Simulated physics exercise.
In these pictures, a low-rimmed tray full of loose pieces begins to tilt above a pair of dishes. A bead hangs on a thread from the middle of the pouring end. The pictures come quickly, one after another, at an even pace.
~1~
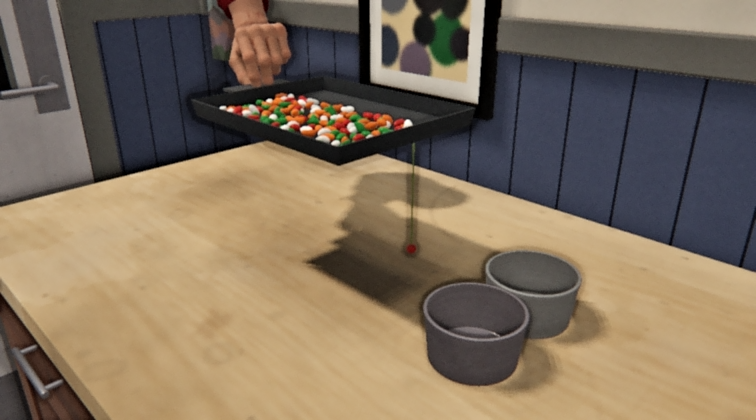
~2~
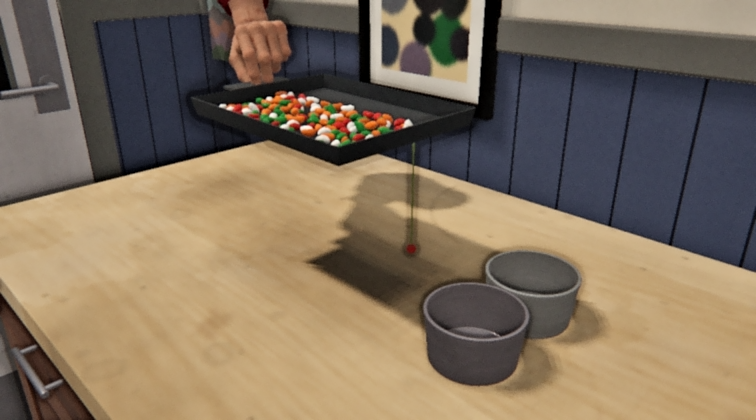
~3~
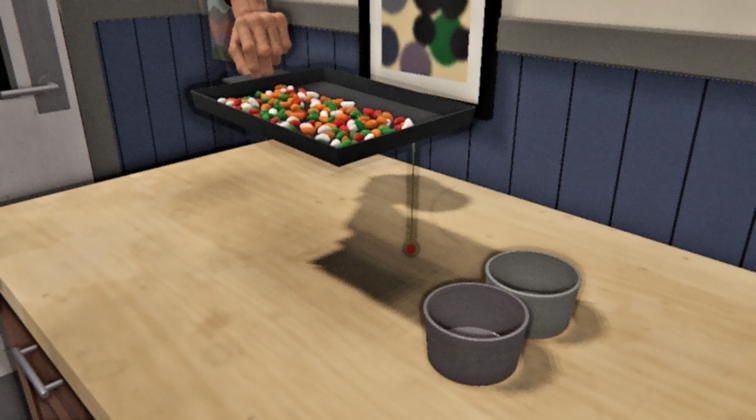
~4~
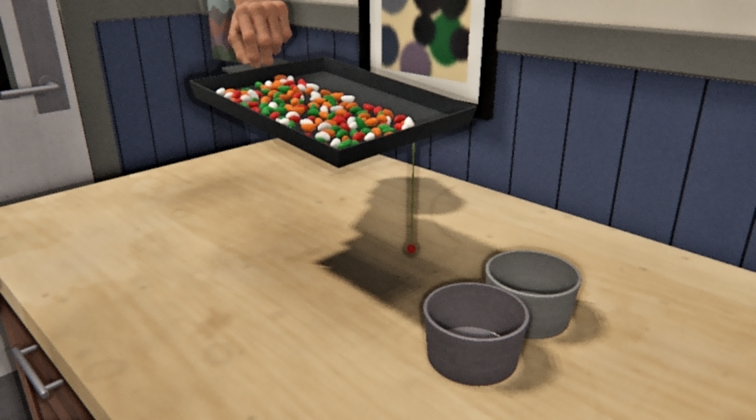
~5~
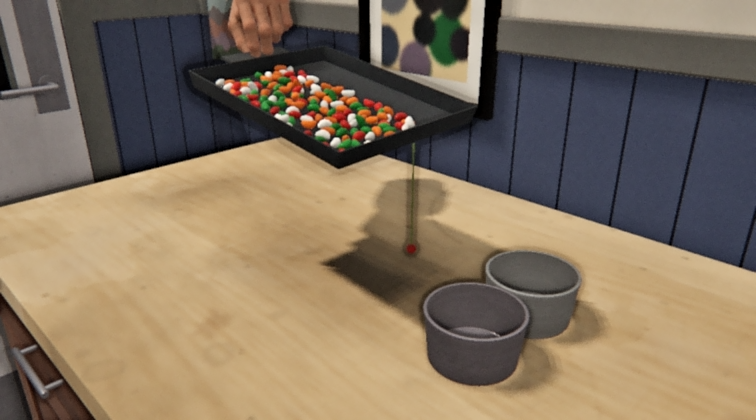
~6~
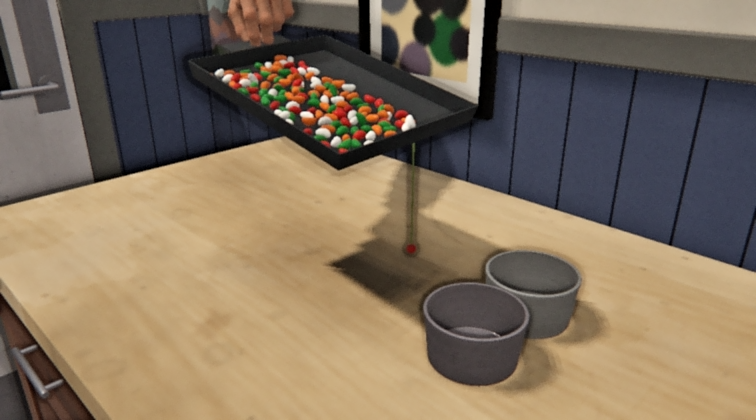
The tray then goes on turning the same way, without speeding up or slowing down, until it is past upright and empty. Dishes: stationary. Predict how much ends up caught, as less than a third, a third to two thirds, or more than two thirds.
Fails to reach a third.
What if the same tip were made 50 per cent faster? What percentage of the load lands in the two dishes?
I'd expect near 10 per cent.
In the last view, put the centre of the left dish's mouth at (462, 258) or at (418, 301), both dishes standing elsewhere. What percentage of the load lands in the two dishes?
You'd get 10 in a hundred the first time and 70 in a hundred the second.
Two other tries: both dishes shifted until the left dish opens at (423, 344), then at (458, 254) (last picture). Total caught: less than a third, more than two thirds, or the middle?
Taking the tries in order: Under a third and under a third.
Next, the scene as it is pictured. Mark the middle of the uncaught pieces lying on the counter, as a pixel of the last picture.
Their middle ends up at roughly (384, 351).
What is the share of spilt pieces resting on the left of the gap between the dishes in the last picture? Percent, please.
Looks to be around 100 per cent of the spill.
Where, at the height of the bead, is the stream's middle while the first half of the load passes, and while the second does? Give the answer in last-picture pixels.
Around (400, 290) and then (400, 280).
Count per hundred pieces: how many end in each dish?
Per hundred pieces: Left dish roughly 10, right dish roughly 0.
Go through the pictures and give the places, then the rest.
Corners of the pouring end at (338, 145) and (471, 108), level; middle of the load at (314, 119), jelly beans; left dish at (516, 350); right dish at (571, 307); bead on its thread at (411, 249), in the first picture.
Corners of the pouring end at (338, 145) and (471, 107), level; middle of the load at (314, 118), in the second picture.
Corners of the pouring end at (339, 147) and (471, 107), tipped barely, lowest at the left corner; middle of the load at (314, 114), in the third picture.
Corners of the pouring end at (339, 148) and (472, 106), tipped a little, lowest at the left corner; middle of the load at (314, 109), in the fourth picture.
Corners of the pouring end at (340, 150) and (473, 105), tipped a little, lowest at the left corner; middle of the load at (314, 103), in the fifth picture.
Corners of the pouring end at (340, 152) and (474, 105), tipped a little, lowest at the left corner; middle of the load at (314, 98); left dish at (516, 350); right dish at (571, 307), in the sixth picture.
Soon, tray tipped steeply; all on the tray.
A while on, tray tipped right over; nearly all on the tray; a stray few in the left dish; a stray few outside both; a stray few in the air.
Towards the end, tray tipped past a quarter turn; a small part in the left dish; a stray few in the right dish; most outside both.
Finally, tray tipped past a quarter turn; a small part in the left dish; a stray few in the right dish; most outside both.
